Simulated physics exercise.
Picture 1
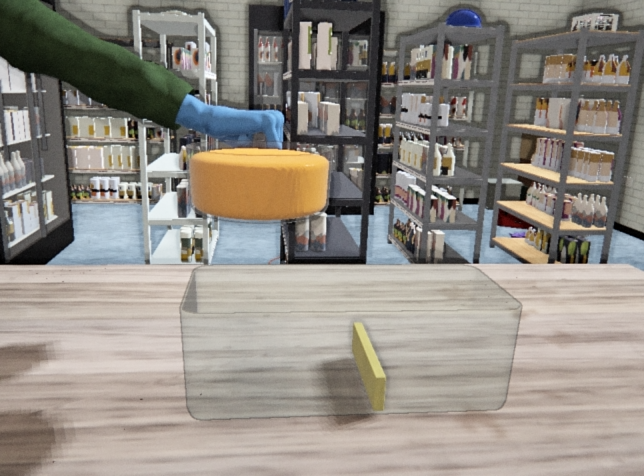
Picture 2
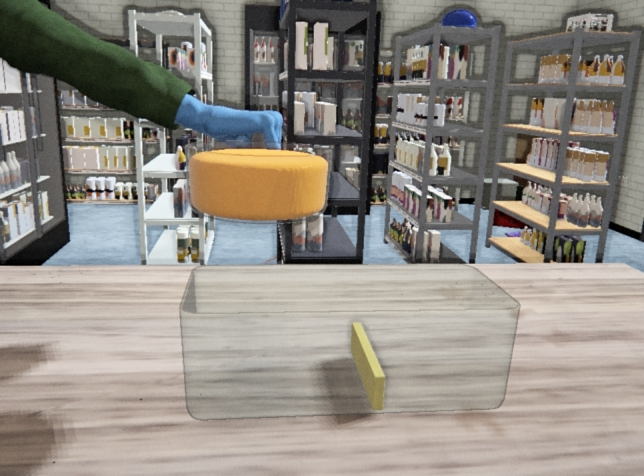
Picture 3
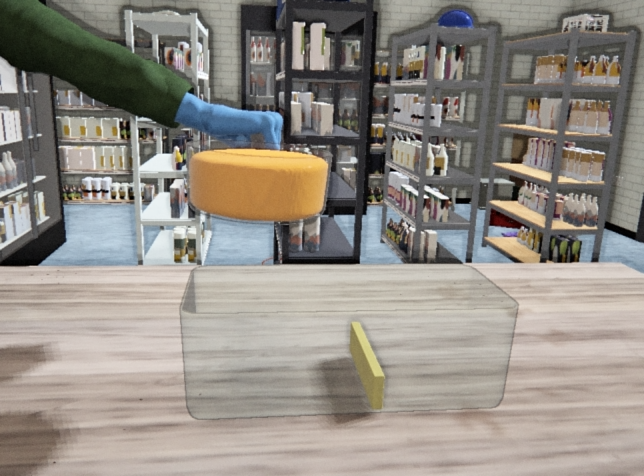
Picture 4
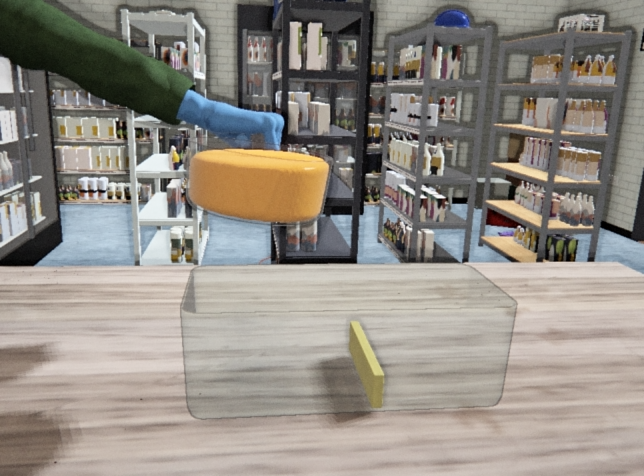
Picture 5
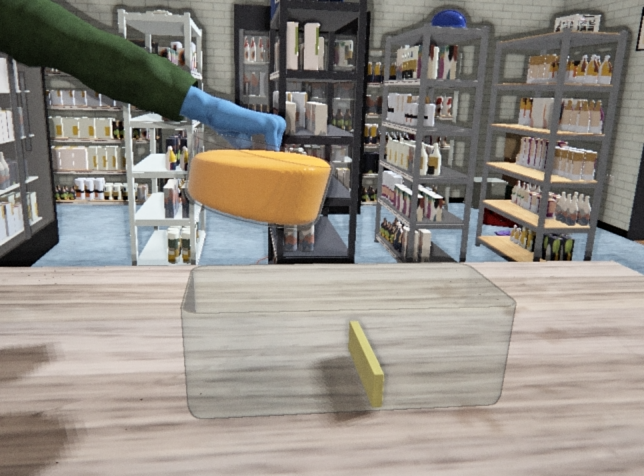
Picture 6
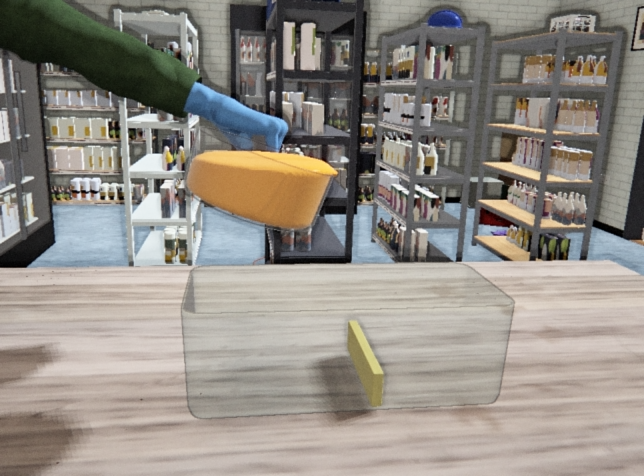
In a shop with bottle-lined shelves, a blue-gloved hand holds a round orange vessel above a clear long basin with a low yellow wall, then gradually tilts it down to the right while the basin stays still.
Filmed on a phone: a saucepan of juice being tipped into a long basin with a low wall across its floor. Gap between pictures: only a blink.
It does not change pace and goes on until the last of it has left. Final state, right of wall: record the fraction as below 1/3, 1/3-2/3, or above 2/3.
Recorded: 1/3-2/3.
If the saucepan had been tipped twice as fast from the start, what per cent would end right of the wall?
Roughly 35 percent.
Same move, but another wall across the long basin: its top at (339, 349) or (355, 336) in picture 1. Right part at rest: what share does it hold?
Around 75 per cent for the first, around 70 per cent for the second.
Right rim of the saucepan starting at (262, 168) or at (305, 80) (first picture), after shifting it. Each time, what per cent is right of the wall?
Around 10 percent first, around 50 percent second.
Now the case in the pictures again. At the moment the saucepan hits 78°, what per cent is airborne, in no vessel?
Roughly 35 per cent.
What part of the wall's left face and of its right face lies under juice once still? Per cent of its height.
About 30 per cent on the left and 60 per cent on the right.
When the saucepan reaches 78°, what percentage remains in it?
Roughly 30 %.
A moment on, the saucepan is tipped on its side and 29 per cent is still to pour, 4 is left of the wall and 34 right of it.
Next, the saucepan is tipped right over and 2 per cent is still to pour, 35 is left of the wall and 59 right of it.
Then the saucepan is tipped right over and 0 per cent is still to pour, 40 is left of the wall and 60 right of it.
Later the saucepan is tipped right over and 0 per cent is still to pour, 40 is left of the wall and 60 right of it.
Finally, 40 per cent lies left of the wall, 60 right of it and 0 outside.
